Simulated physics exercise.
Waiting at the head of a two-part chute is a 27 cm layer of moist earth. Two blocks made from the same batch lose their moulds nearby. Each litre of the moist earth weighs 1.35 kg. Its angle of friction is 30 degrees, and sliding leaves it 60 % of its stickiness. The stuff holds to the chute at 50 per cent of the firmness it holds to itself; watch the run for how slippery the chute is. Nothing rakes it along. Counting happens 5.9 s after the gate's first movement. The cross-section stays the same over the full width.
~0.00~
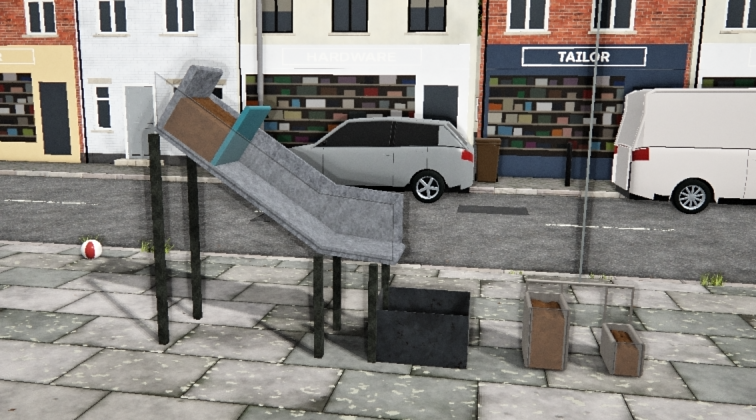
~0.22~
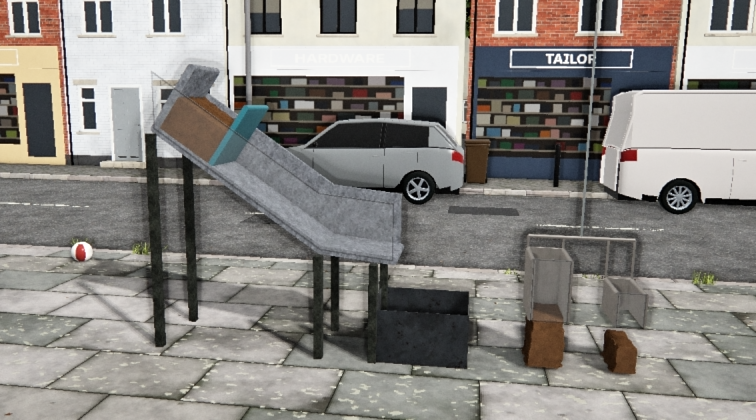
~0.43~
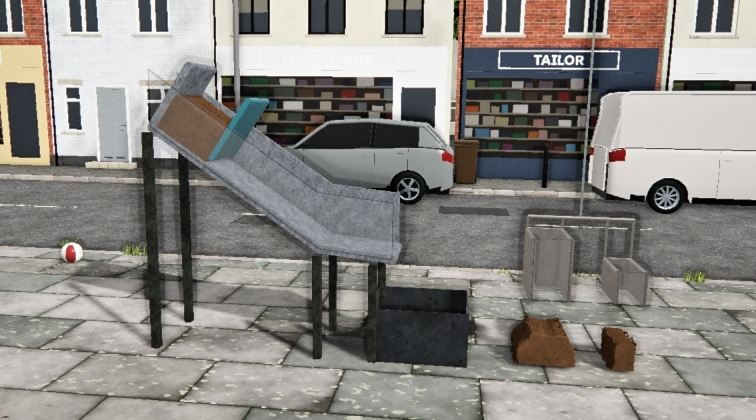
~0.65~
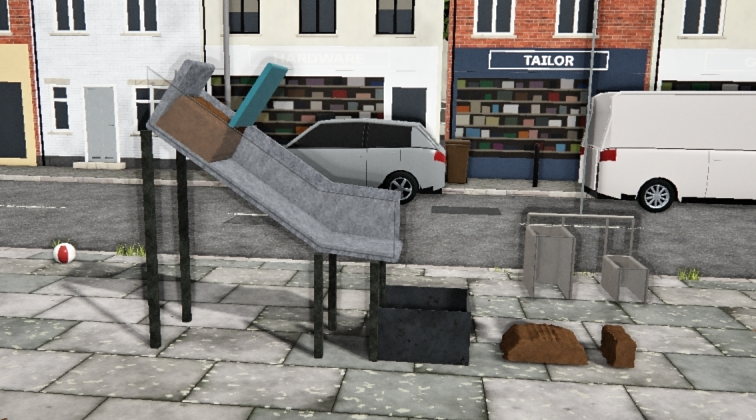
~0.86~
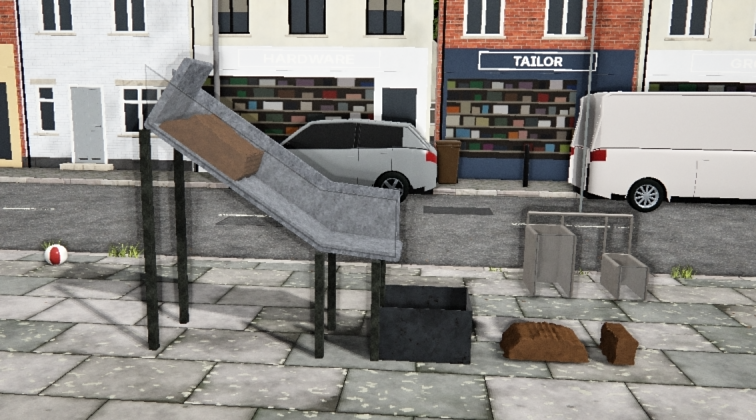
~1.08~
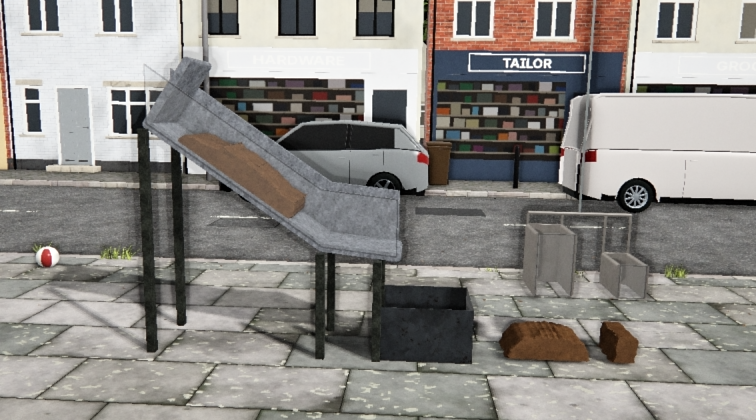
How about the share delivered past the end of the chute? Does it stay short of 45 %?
No, it passes 45 %.
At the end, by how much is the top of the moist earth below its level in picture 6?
About 70 cm.
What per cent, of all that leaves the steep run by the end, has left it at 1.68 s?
The value is close to 90 %.
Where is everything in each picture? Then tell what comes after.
The first frame shows leading edge of the moist earth at (227, 135); blocks stand 38 cm, 19 cm (left to right).
The second frame shows leading edge of the moist earth at (225, 134); blocks stand 35 cm, 19 cm (left to right).
The third frame shows leading edge of the moist earth at (223, 133); blocks stand 23 cm, 18 cm (left to right).
The fourth frame shows leading edge of the moist earth at (225, 132); blocks stand 18 cm, 18 cm (left to right).
The fifth frame shows leading edge of the moist earth at (246, 159); blocks stand 18 cm, 18 cm (left to right).
The sixth frame shows leading edge of the moist earth at (294, 203); blocks stand 18 cm, 18 cm (left to right).
After 1.68 s, 7 % is on the steep run, 83 % on the flatter one and 10 % past the end.
After 2.40 s, none is on the steep run, 11 % on the flatter one and 89 % past the end.
After 3.11 s, none is on the steep run, 9 % on the flatter one and 91 % past the end.
After 3.82 s, none is on the steep run, 9 % on the flatter one and 91 % past the end.
After 6.27 s, at the end, none is on the steep run, 9 % on the flatter one and 91 % past the end.
